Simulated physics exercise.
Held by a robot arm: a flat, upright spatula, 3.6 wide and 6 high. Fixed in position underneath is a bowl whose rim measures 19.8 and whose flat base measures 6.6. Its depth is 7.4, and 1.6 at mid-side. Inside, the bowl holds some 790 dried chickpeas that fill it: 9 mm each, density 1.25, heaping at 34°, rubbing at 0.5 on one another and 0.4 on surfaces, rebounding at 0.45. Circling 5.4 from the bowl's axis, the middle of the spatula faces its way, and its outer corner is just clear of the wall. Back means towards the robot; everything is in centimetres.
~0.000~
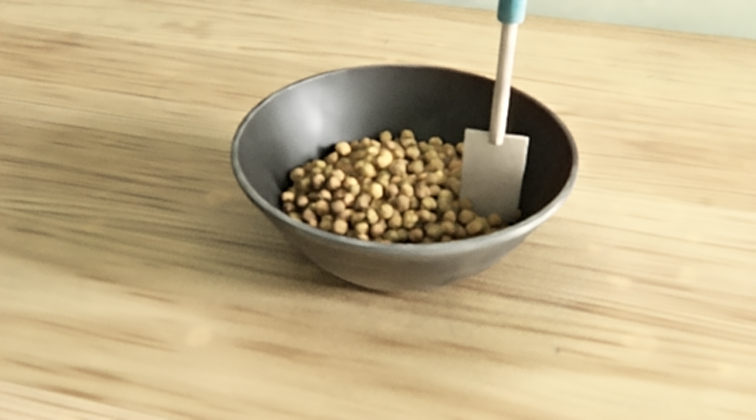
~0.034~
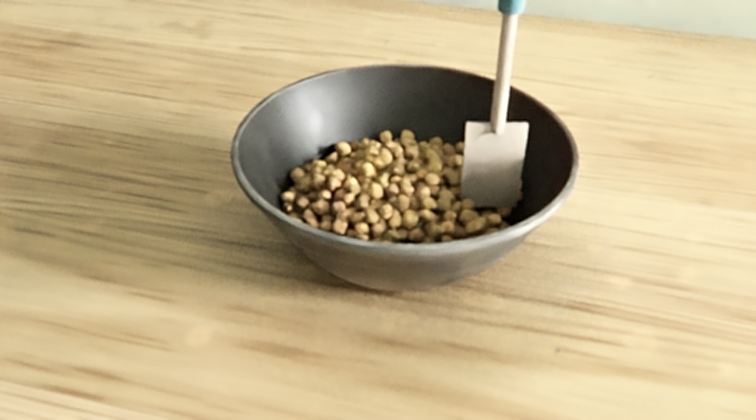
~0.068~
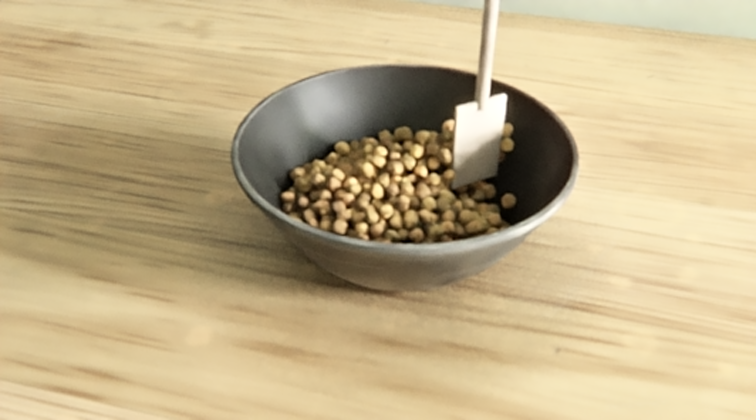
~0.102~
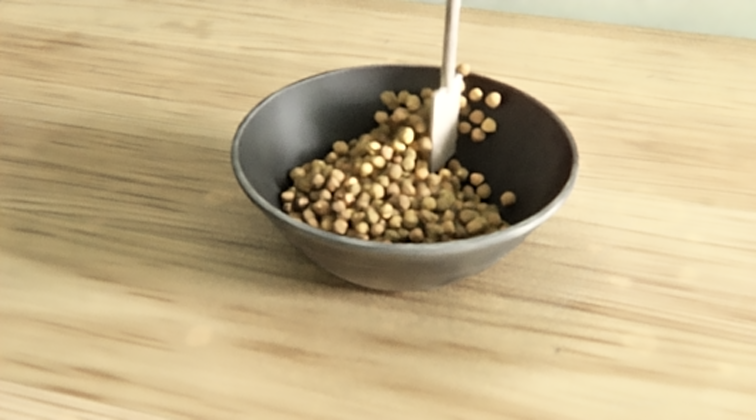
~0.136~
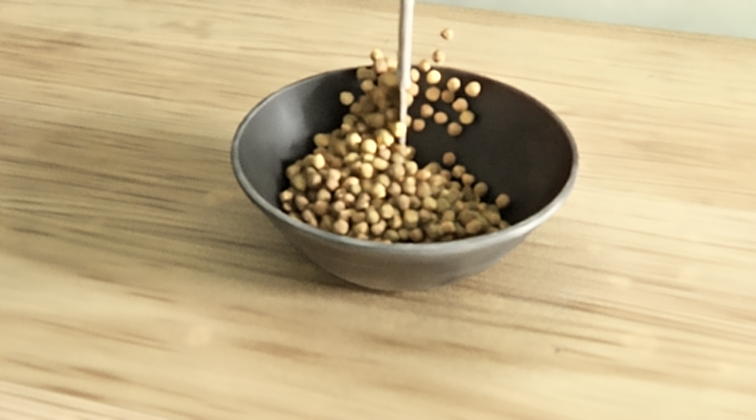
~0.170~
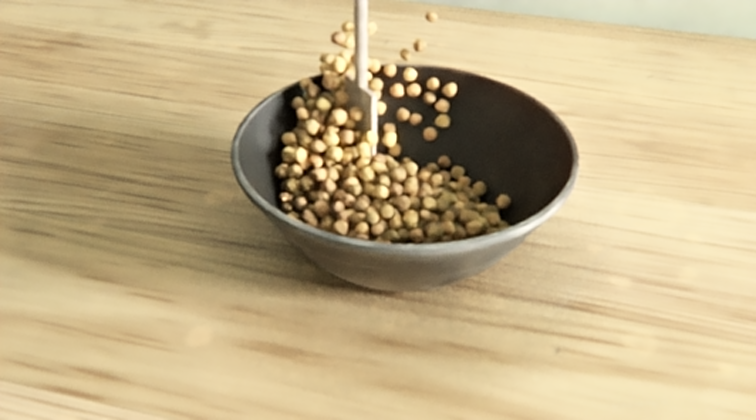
Spatula sweeping from right to left around the back of a dark bowl, pushing up chickpeas and tossing some above the rim.
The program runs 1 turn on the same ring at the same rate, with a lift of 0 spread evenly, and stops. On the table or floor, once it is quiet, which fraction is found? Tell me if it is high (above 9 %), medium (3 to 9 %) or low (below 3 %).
It is high, above 9 %.
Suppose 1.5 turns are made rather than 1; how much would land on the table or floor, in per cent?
Then some 20 per cent.
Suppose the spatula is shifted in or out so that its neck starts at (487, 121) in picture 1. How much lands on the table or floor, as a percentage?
I'd say around 20 per cent.
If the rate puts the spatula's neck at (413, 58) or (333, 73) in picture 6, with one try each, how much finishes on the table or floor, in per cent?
So, roughly 5 percent the first time and 20 percent the second.
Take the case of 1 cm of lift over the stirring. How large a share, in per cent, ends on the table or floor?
About 10 per cent.
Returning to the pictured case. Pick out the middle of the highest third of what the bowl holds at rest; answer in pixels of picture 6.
The centre is near pixel (444, 176).
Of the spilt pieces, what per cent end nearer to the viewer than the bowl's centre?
I'd estimate some 60 per cent.
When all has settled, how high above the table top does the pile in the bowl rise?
Height: Roughly 6.5 cm.
After 0.26 s, 218° round, highest piece 10 above the table; 750 in the bowl, 1 on the table or floor, 37 in flight or on the tool.
After 0.35 s, 301° round, highest piece 11 above the table; 707 in the bowl, 30 on the table or floor, 51 in flight or on the tool.
After 0.60 s, 0° round, highest piece 7 above the table; 664 in the bowl, 120 on the table or floor, 4 in flight or on the tool.
After 1.30 s, 0° round, highest piece 6 above the table; 664 in the bowl, 124 on the table or floor.
At rest, 664 in the bowl, 124 on the table or floor. That is 16 % on the table or floor.
